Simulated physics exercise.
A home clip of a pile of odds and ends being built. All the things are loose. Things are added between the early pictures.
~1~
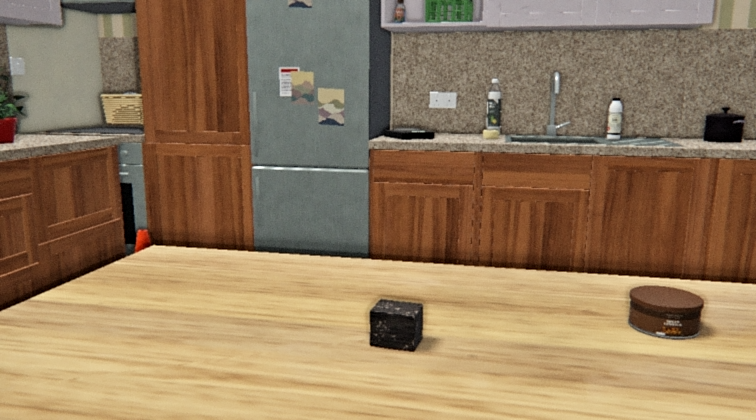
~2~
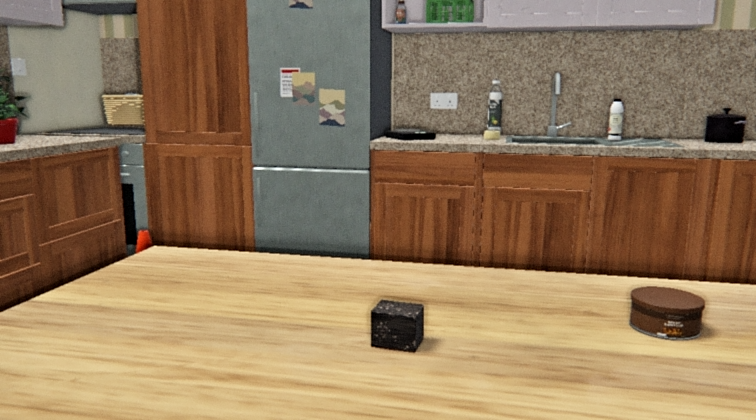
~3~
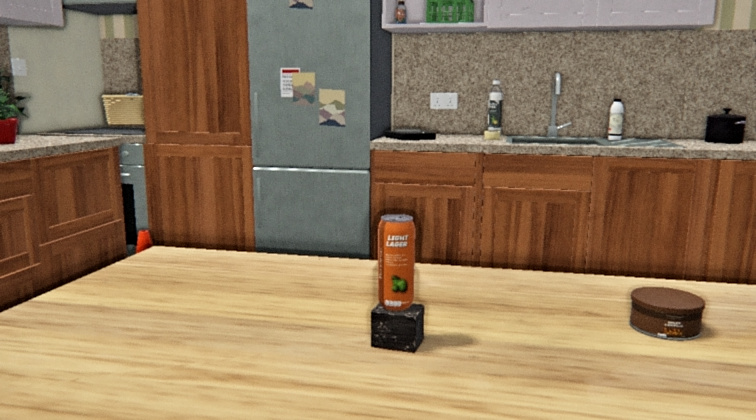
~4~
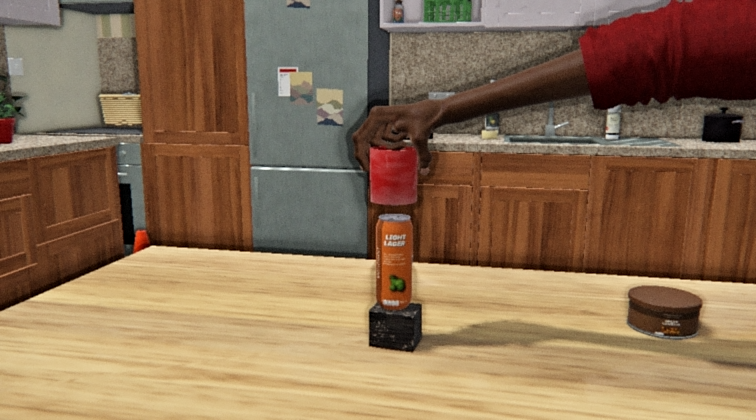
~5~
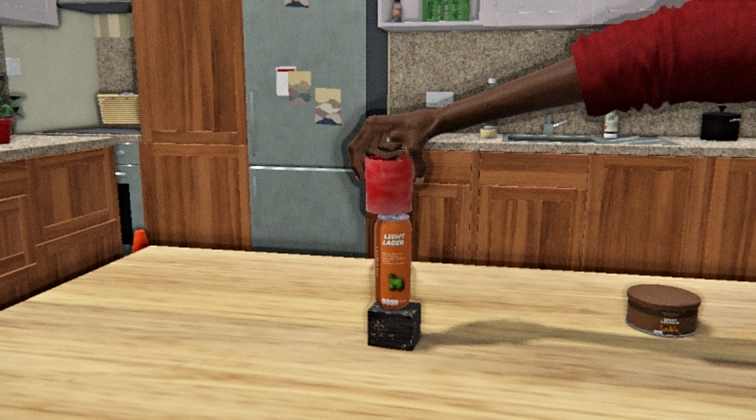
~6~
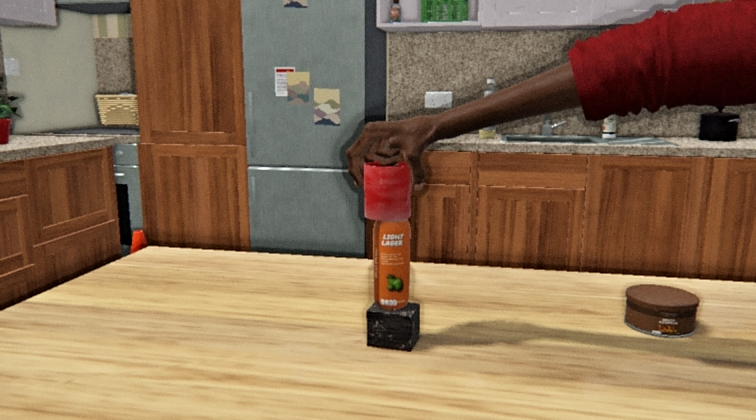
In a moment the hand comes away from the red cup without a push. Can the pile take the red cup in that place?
Here the pile keeps its balance.
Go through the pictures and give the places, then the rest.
In the first picture, the last thing is not in view yet; brown tub (665, 312).
In the second picture, the last thing is not in view yet.
In the third picture, the last thing is not in view yet; black block (398, 326).
In the fourth picture, still above its spot; red cup (394, 175); brown tub (663, 312).
In the fifth picture, still above its spot; red cup (389, 184); orange can (393, 261).
In the sixth picture, set down, still held; red cup (388, 190); black block (393, 325).
Then, 0.40 s after the last picture, nothing has stirred.
Then, 1.20 s after the last picture, red cup resting near (387, 191).
At rest, all 4 in place. Seen from the same camera at the end, red cup near (387, 191). The pile stays up.
